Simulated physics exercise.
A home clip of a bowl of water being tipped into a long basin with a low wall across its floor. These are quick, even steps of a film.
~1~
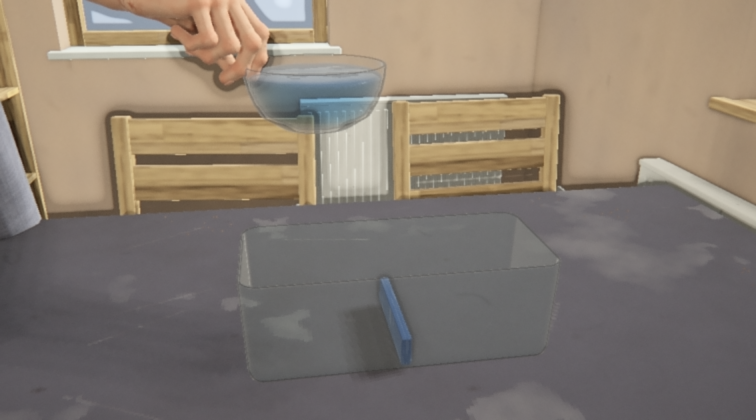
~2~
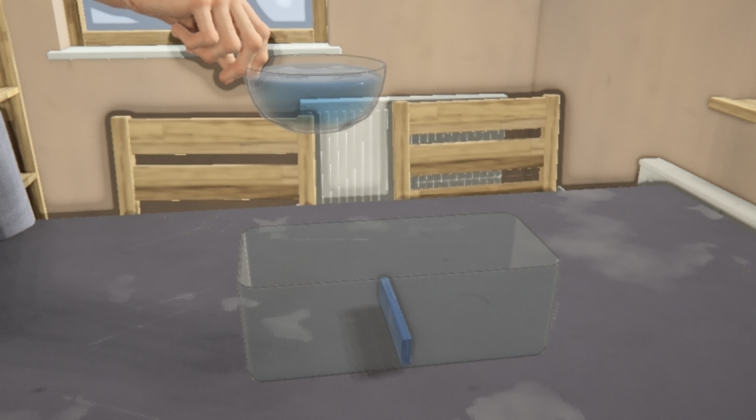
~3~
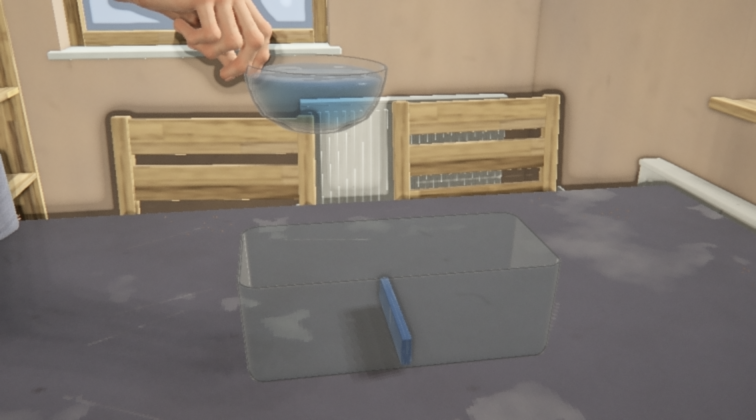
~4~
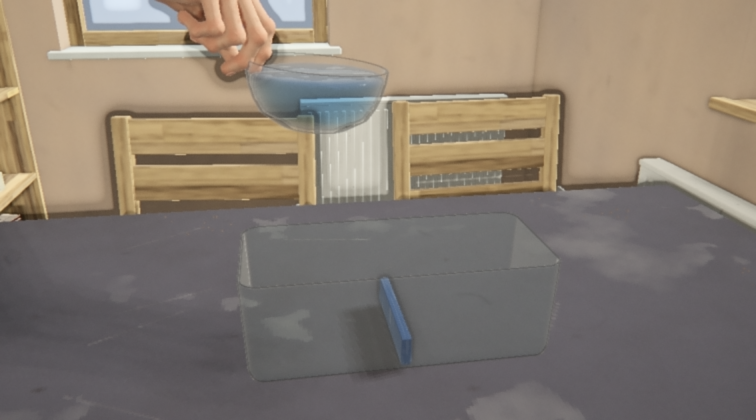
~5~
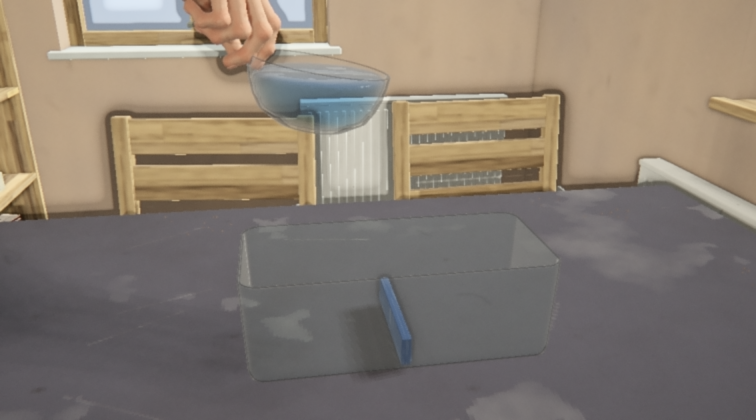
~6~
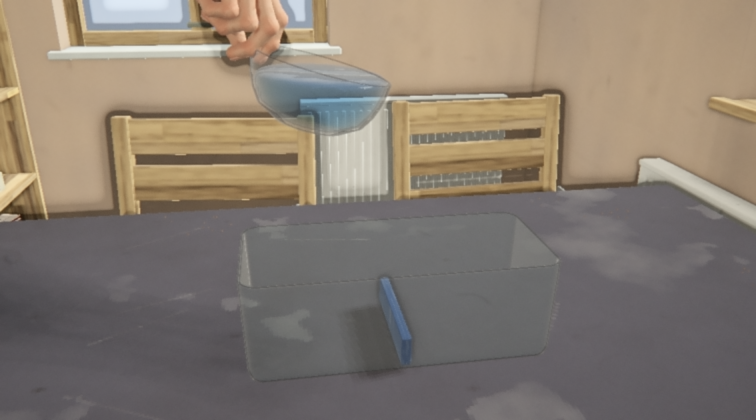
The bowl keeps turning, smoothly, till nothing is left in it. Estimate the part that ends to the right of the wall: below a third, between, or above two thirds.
It comes to more than two thirds.
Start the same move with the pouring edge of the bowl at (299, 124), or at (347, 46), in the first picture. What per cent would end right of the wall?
Near 10 % and 65 %.
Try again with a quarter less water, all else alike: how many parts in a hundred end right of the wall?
Close to 80 per cent.
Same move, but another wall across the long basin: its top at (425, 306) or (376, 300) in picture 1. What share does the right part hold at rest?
About 60 and 90 per cent.
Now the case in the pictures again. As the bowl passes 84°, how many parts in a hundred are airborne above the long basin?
About 55 per cent.
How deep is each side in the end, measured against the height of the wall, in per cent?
Left about 10, right about 60.
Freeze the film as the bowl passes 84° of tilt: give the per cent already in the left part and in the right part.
Near 0 on the left, 25 on the right.
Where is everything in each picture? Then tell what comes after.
In the first frame, it leans 0°; its right rim is at (384, 64); the water meets the walls at (246, 75) and (381, 72); the long basin's rim runs from (241, 257) to (537, 237); the wall's top is at (394, 307).
In the second frame, it leans 1°; its right rim is at (384, 65); the water meets the walls at (247, 74) and (381, 73).
In the third frame, it leans 3°; its right rim is at (385, 68); the water meets the walls at (248, 73) and (381, 74).
In the fourth frame, it leans 6°; its right rim is at (386, 72); the water meets the walls at (249, 72) and (382, 75).
In the fifth frame, it leans 10°; its right rim is at (387, 77); the water meets the walls at (251, 72) and (384, 76).
In the sixth frame, it leans 16°; its right rim is at (388, 84); the water meets the walls at (254, 72) and (387, 77).
A moment on, the bowl is tipped on its side and 22 per cent is still to pour, 0 is left of the wall and 24 right of it.
Next, the bowl is tipped right over and 0 per cent is still to pour, 15 is left of the wall and 81 right of it.
Then the bowl is tipped right over and 0 per cent is still to pour, 18 is left of the wall and 80 right of it.
Later the bowl is tipped right over and 0 per cent is still to pour, 19 is left of the wall and 80 right of it.
At rest 19 per cent lies left of the wall, 80 right of it and 1 outside.
